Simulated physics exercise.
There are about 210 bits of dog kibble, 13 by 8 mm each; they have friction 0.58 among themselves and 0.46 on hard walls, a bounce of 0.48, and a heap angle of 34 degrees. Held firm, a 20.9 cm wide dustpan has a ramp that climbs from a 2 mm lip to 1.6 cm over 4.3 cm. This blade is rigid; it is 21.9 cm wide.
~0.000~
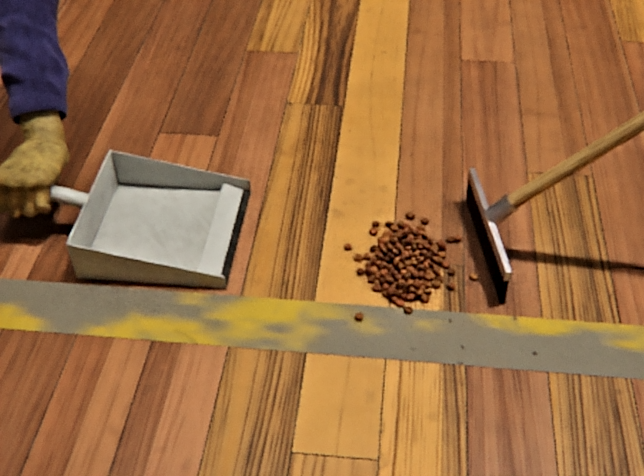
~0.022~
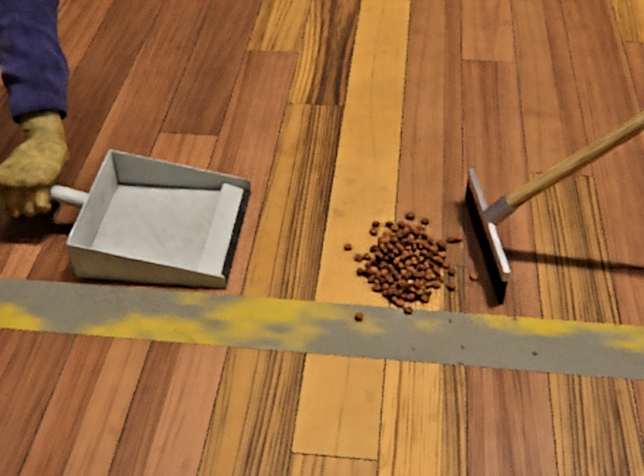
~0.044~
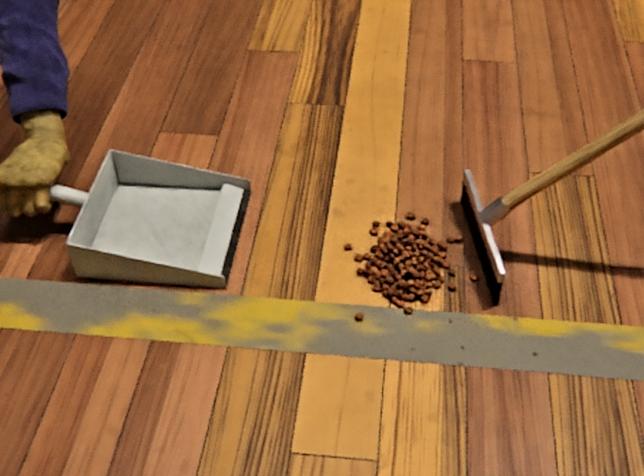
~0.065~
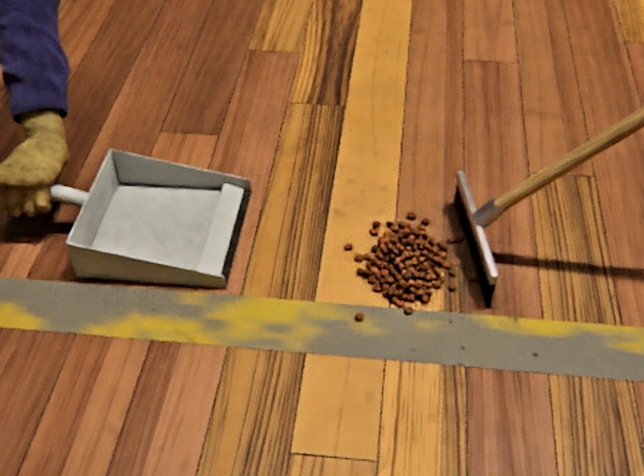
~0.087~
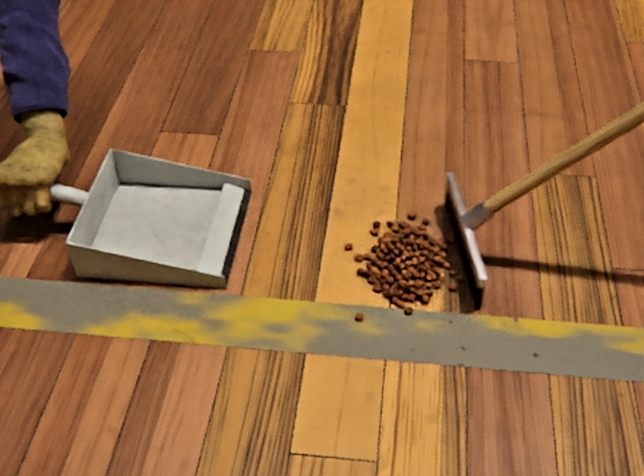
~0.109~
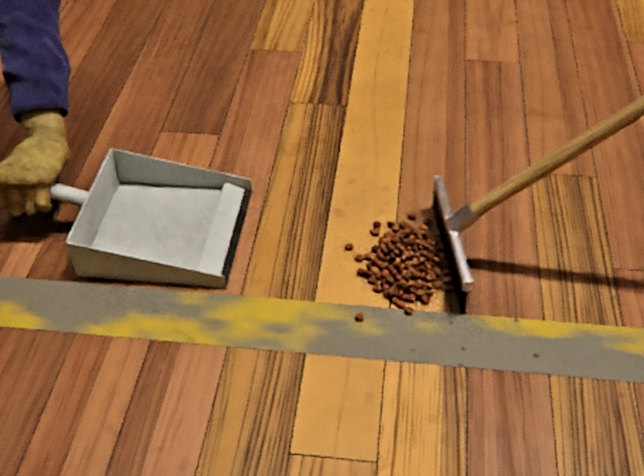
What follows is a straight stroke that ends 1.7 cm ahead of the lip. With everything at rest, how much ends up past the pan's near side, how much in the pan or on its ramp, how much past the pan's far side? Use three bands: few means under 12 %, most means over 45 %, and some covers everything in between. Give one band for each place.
Near side: Most, pan: Some, far side: Few.
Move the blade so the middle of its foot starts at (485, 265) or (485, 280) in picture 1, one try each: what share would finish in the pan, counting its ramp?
Some 15 and 10 per cent.
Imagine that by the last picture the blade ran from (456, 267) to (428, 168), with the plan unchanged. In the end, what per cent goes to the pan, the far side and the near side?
You'd see pan at 35, far at 5 and near at 25.
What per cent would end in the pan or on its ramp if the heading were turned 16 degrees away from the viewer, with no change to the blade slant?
Then about 35 per cent.
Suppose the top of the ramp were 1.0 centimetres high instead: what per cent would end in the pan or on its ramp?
Near 20 per cent, then.
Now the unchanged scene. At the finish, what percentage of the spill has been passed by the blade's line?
Near 10 percent, give or take.
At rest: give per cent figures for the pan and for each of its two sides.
Near side 55, pan 20, far side 0.
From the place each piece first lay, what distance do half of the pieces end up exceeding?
It works out to some 28 cm.
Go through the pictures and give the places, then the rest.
In the first frame, blade from (507, 276) to (472, 175), moved 0.0 cm, 0 of the pieces shifted so far; middle of the pieces at (403, 258); pan at (156, 232).
In the second frame, blade from (506, 276) to (471, 176), moved 0.2 cm, 0 of the pieces shifted so far; middle of the pieces at (403, 258).
In the third frame, blade from (501, 278) to (467, 177), moved 1.0 cm, 0 of the pieces shifted so far; middle of the pieces at (404, 259).
In the fourth frame, blade from (493, 280) to (460, 178), moved 2.2 cm, 1 of the pieces shifted so far; middle of the pieces at (404, 259).
In the fifth frame, blade from (482, 283) to (450, 180), moved 3.9 cm, 5 of the pieces shifted so far; middle of the pieces at (404, 259).
In the sixth frame, blade from (467, 286) to (437, 183), moved 6.0 cm, 11 of the pieces shifted so far; middle of the pieces at (405, 259); pan at (156, 231). The blade's pace is about 1.02 m/s, heading 21 degrees towards the viewer's side.
After 0.26 s, middle of the blade 17 cm from the lip; 0 % over the lip, far side 0 %, near side 25 %.
After 0.36 s, middle of the blade 8 cm from the lip; 0 % over the lip, far side 0 %, near side 45 %.
After 0.60 s, middle of the blade 4 cm from the lip; 20 % over the lip, far side 0 %, near side 55 %.
By 1.2 s all is still; near side 55 %, pan 20 %, far side 0 %, in front of the lip or behind the blade 25 %.
